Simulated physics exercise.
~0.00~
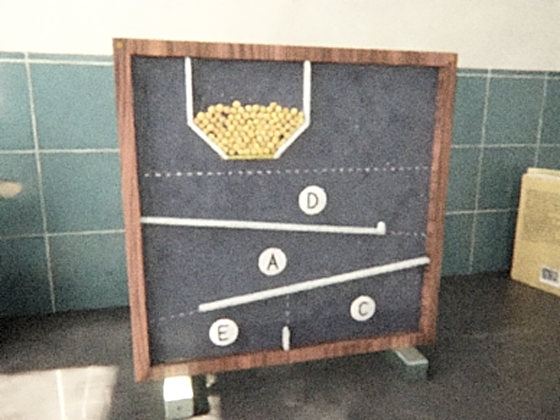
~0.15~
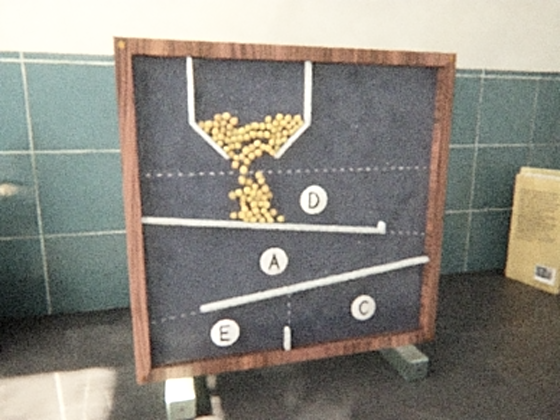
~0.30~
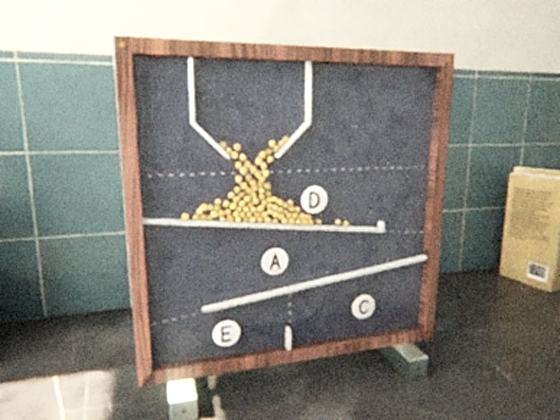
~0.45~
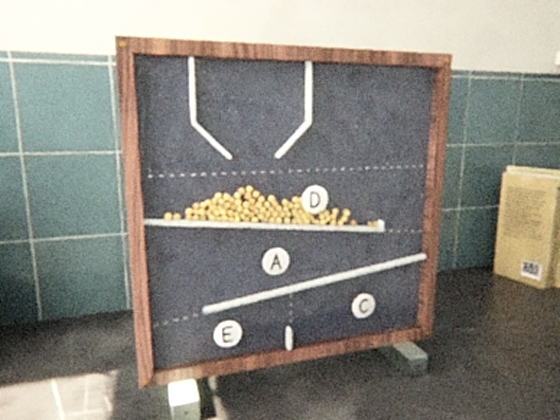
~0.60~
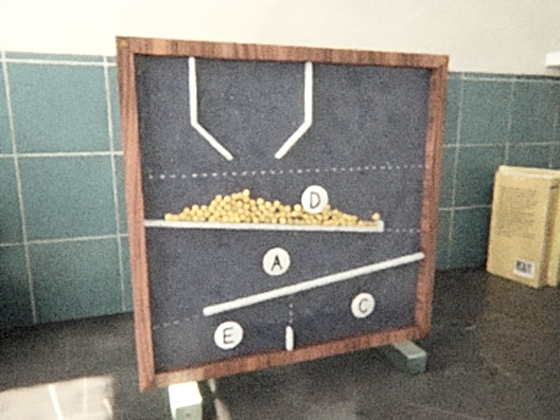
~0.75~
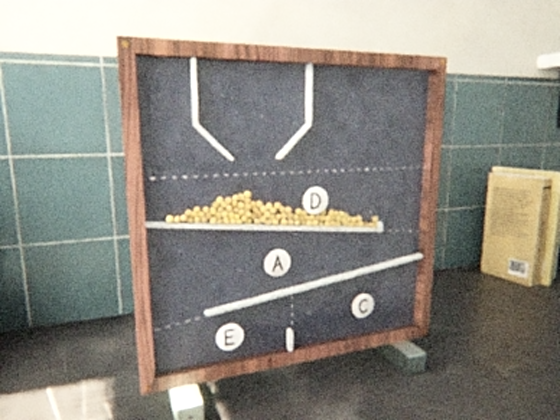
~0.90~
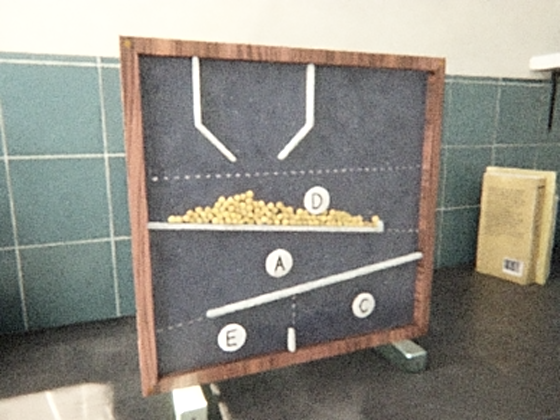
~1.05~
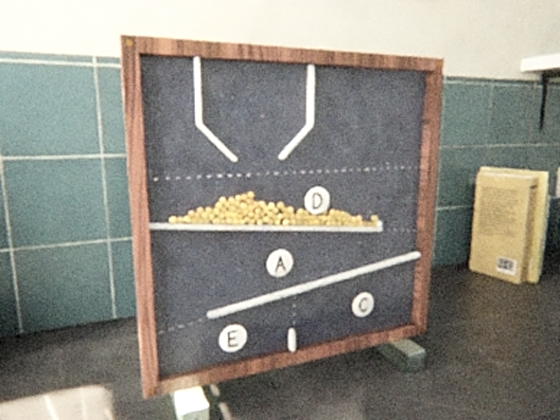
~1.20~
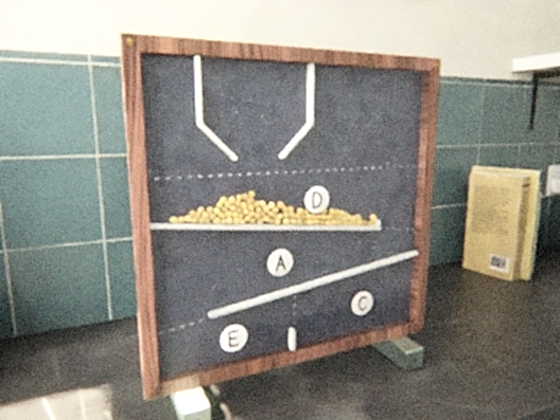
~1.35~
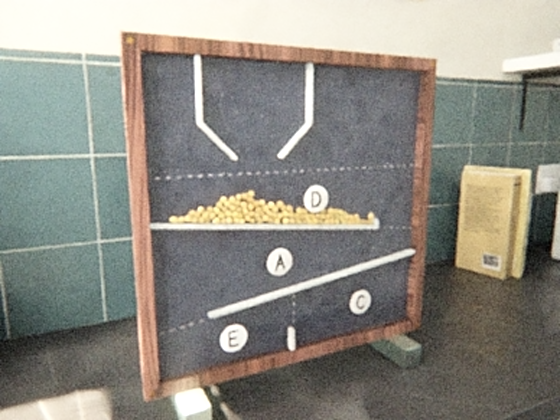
Golden-yellow chickpeas fill a white-edged hopper at the top of an upright, wood-framed box with a dark backing, seen from the front as the view drifts slightly sideways. The box stands on a dark counter before green tiles, with a yellowish book to the right and white ramps crossing below round letter labels. The hopper opens at the bottom, and the chickpeas pour down onto the upper ramp. They pile up and spread along it towards the small lip at its right end. The hopper empties, and the chickpeas settle in a low heap in section D, leaving A, C and E empty.
